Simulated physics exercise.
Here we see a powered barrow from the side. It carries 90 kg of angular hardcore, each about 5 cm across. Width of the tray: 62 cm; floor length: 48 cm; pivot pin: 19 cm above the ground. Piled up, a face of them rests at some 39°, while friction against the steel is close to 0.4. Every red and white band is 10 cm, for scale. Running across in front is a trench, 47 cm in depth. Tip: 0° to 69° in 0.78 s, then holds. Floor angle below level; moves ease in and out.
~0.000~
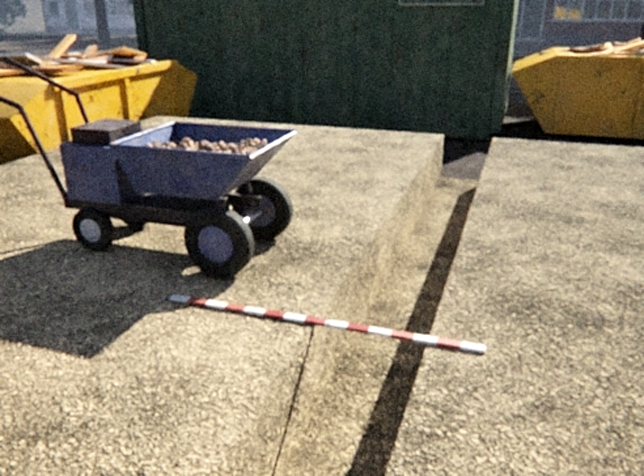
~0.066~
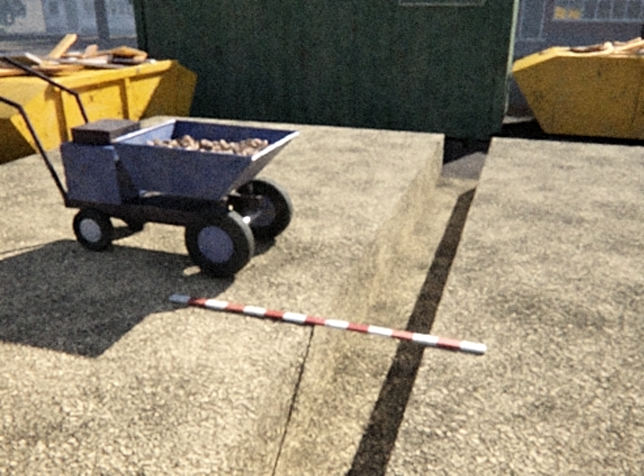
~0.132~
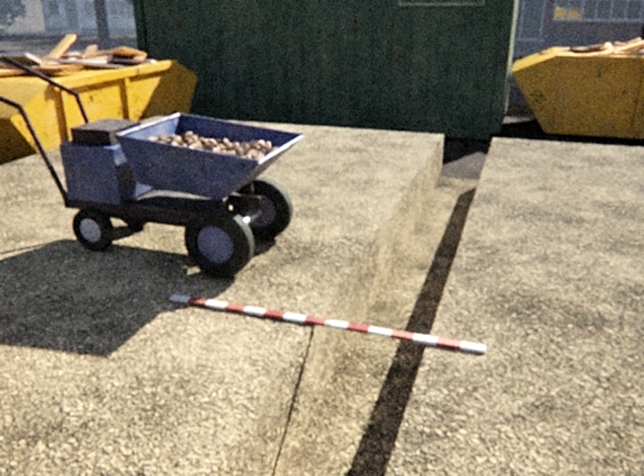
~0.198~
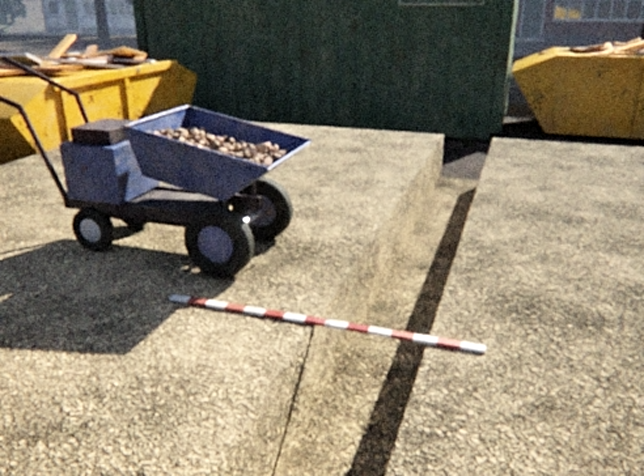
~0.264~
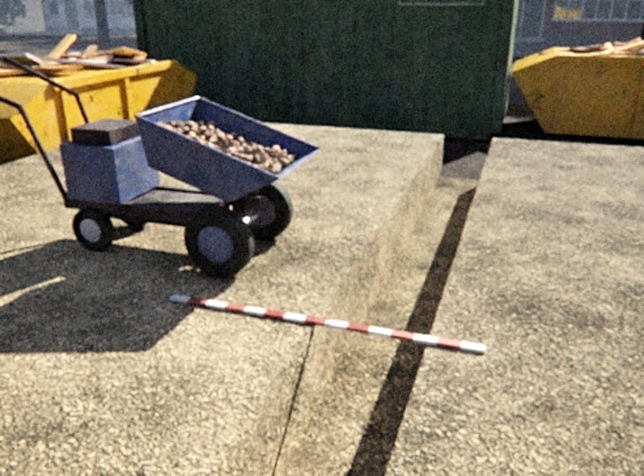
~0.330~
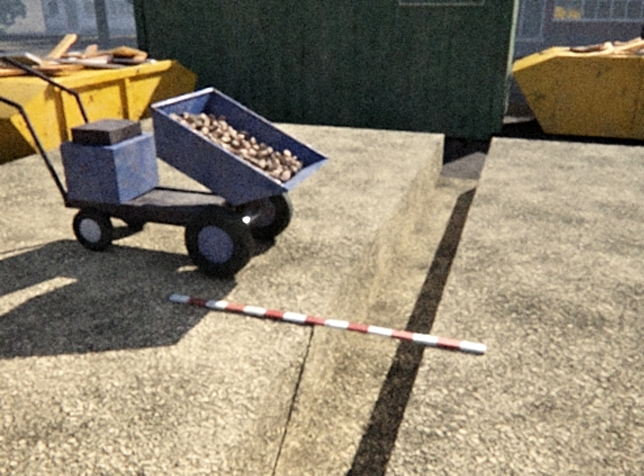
The clip opens on a blue powered barrow loaded with brown stones, standing on pale ground left of a narrow trench, with a red and white striped pole lying in front. Its tray then tilts steadily, the rear rising and the front lip edging right and downward, while the wheels stay still.
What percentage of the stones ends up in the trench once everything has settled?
About 87 per cent.
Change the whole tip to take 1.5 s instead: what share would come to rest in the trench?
Then roughly 85 percent.
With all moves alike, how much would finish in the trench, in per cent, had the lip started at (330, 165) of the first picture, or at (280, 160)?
Around 85% for the first place and 100% for the second.
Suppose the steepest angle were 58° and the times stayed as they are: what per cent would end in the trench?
In that case around 35 percent.
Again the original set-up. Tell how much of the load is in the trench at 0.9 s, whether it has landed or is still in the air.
10 per cent or so by then.
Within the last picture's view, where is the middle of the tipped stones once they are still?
Roughly (389, 342), I'd say.
After 0.6 s the floor is at 58°; 100 % in the tray; the foremost stones are at (316, 219).
After 0.9 s the floor is at 69°; 80 % in the tray, 7 % short of the trench, 12 % in the trench; the foremost stones are at (375, 303).
After 1.2 s the floor is at 69°; 32 % in the tray, 9 % short of the trench, 59 % in the trench; the foremost stones are at (436, 352).
After 3.2 s the floor is at 69°; 0 % in the tray, 13 % short of the trench, 87 % in the trench; the foremost stones are at (436, 356).
